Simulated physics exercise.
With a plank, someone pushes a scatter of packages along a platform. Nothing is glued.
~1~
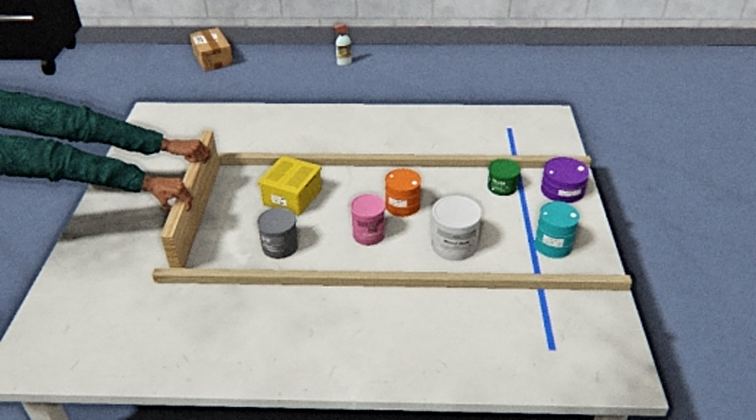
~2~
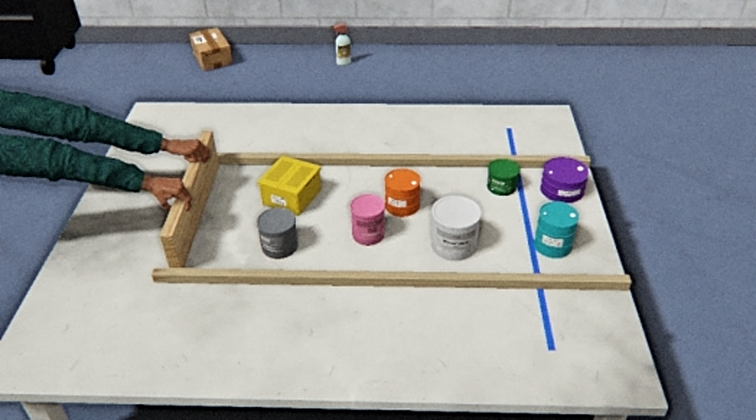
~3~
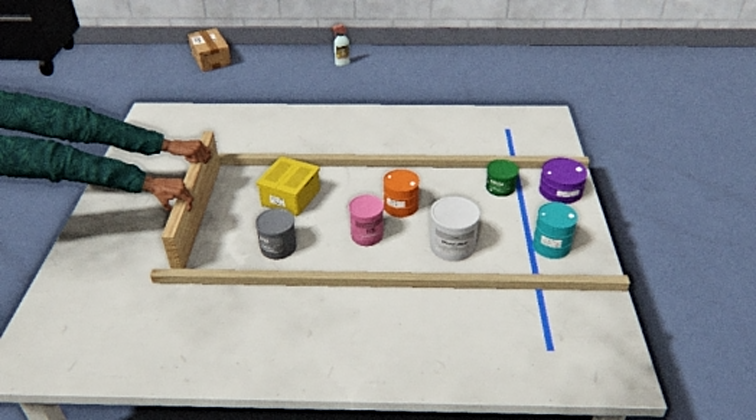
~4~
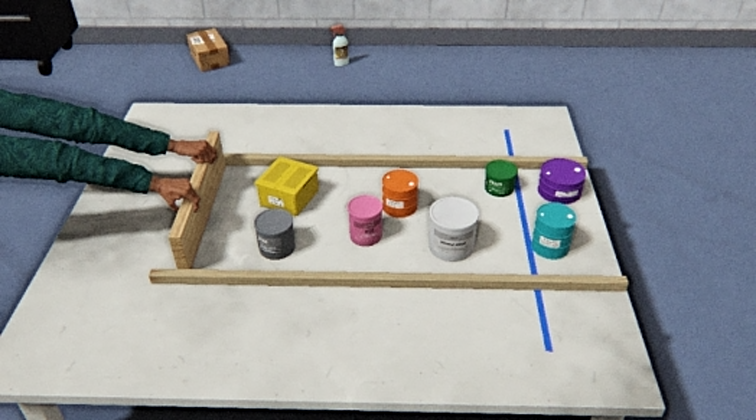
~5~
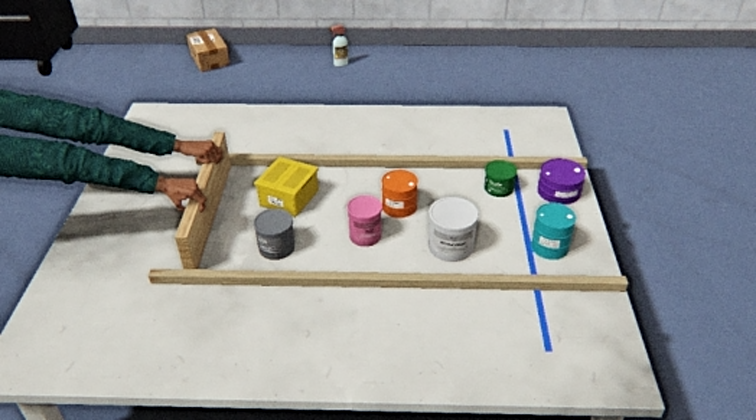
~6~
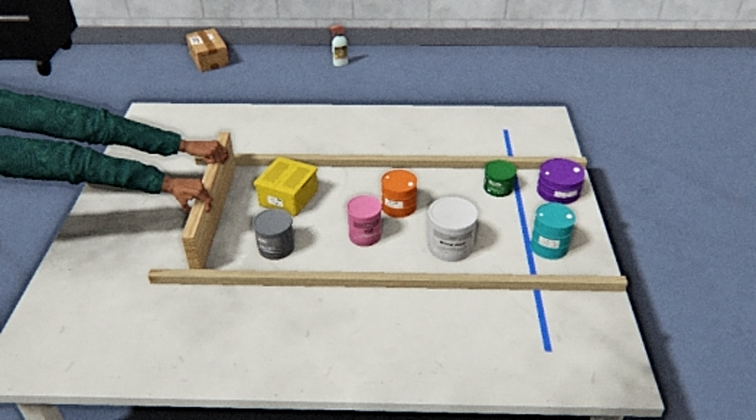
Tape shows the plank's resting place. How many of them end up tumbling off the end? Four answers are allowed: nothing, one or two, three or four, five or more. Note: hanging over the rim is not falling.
One or two fall off.
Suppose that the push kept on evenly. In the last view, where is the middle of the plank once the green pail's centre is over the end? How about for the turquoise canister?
First one: Around (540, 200). Other one: Around (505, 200).
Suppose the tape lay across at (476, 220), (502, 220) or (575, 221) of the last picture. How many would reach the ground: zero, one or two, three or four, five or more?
Zero; not one; five or more.
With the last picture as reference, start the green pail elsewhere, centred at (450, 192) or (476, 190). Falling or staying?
The green pail is safe at the first spot and is safe at the second.
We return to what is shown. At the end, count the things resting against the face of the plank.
Count: 3.
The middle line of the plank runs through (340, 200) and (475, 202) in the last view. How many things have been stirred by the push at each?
Counts: 4 and 8.
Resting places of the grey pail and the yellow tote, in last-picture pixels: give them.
The one named first is at (550, 241), the next at (542, 186).
Soon after, none off yet; purple canister at rest near (561, 181); turquoise canister at rest near (553, 231); green pail at rest near (500, 179).
Then, none off yet; purple canister at rest near (561, 181); turquoise canister moved a little near (570, 230); green pail moved about its own width near (522, 179).
At rest, the number that fall off is one or two; fallen, turquoise canister and purple canister.
